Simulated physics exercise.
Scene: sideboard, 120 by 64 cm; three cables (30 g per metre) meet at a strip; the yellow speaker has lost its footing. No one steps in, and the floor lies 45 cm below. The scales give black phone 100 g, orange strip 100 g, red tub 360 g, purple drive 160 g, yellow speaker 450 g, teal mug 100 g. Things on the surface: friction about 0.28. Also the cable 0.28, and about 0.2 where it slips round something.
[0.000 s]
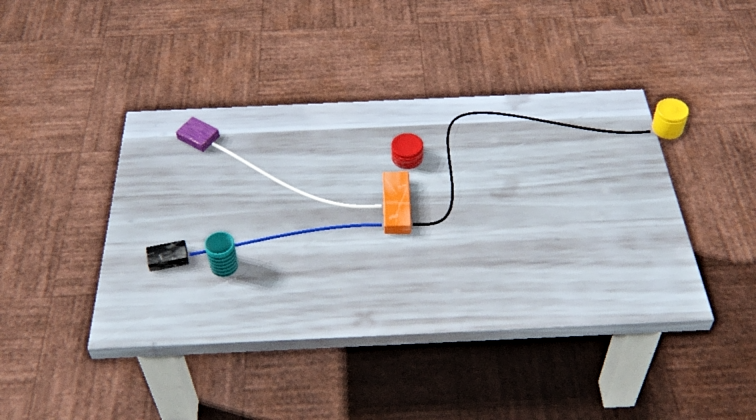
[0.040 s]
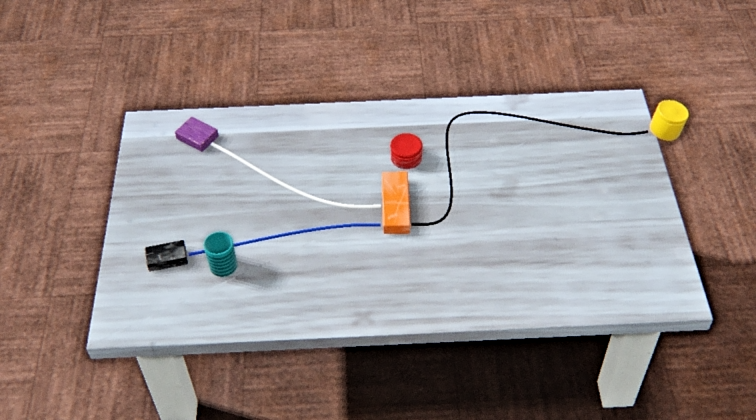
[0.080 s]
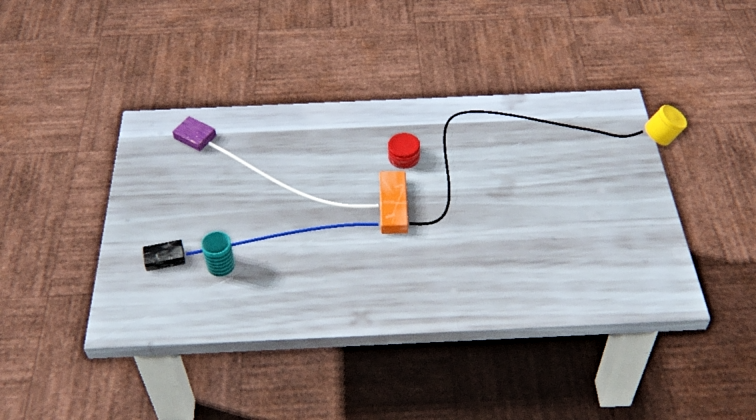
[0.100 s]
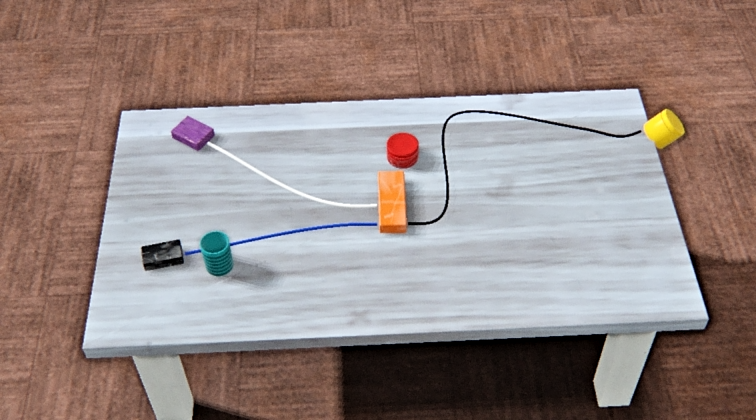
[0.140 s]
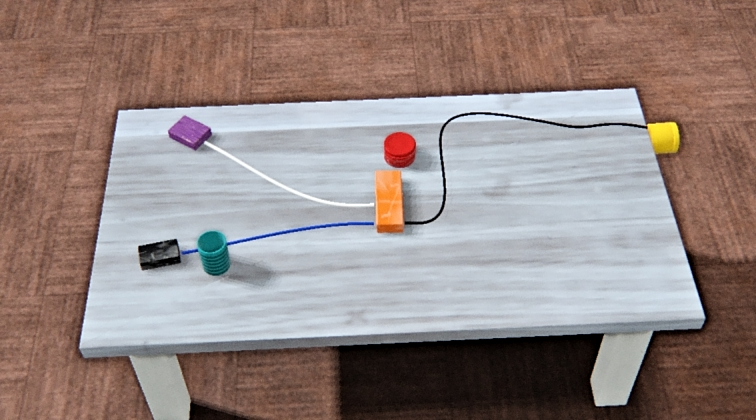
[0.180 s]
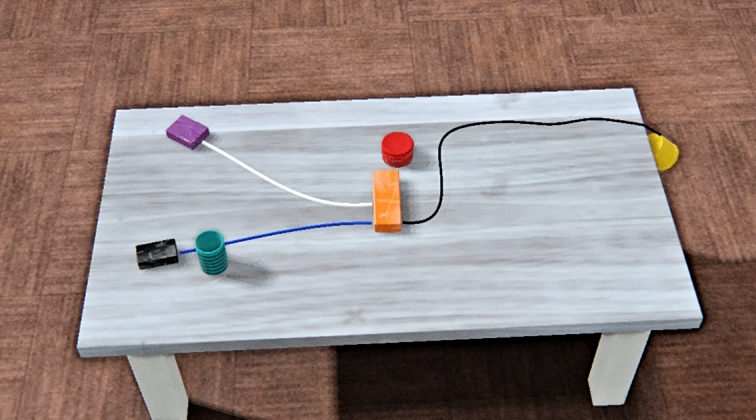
A yellow cylinder tips over the table's right edge and drops, its black cable shifting.
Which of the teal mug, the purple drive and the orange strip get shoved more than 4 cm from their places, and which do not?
In order: The teal mug ends in a new spot. The purple drive ends in a new spot. The orange strip ends in a new spot.
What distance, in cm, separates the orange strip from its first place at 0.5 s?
Displacement: Approx. 16 cm.
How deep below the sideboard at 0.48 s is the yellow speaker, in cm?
About 40 cm.
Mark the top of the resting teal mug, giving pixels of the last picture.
(262, 251).
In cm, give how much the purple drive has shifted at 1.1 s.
40 cm.
After 0.5 s, the strip's end of the black cable at (459, 154); orange strip 15 cm off its start, purple drive 14 cm off its start, teal mug 8 cm off its start.
After 0.8 s, the strip's end of the black cable at (489, 133); purple drive 38 cm off its start, orange strip 25 cm off its start, teal mug 11 cm off its start.
After 1.1 s, the strip's end of the black cable at (496, 131); purple drive 40 cm off its start at (353, 173), orange strip 27 cm off its start at (484, 139), teal mug 11 cm off its start at (262, 251).
After 1.4 s, the strip's end of the black cable at (496, 131); purple drive 40 cm off its start, orange strip 27 cm off its start, teal mug 11 cm off its start.
After 2.6 s, the strip's end of the black cable at (496, 131); purple drive 40 cm off its start at (353, 173), orange strip 27 cm off its start at (484, 139), teal mug 11 cm off its start at (262, 251), black phone 57 cm off its start at (420, 177).
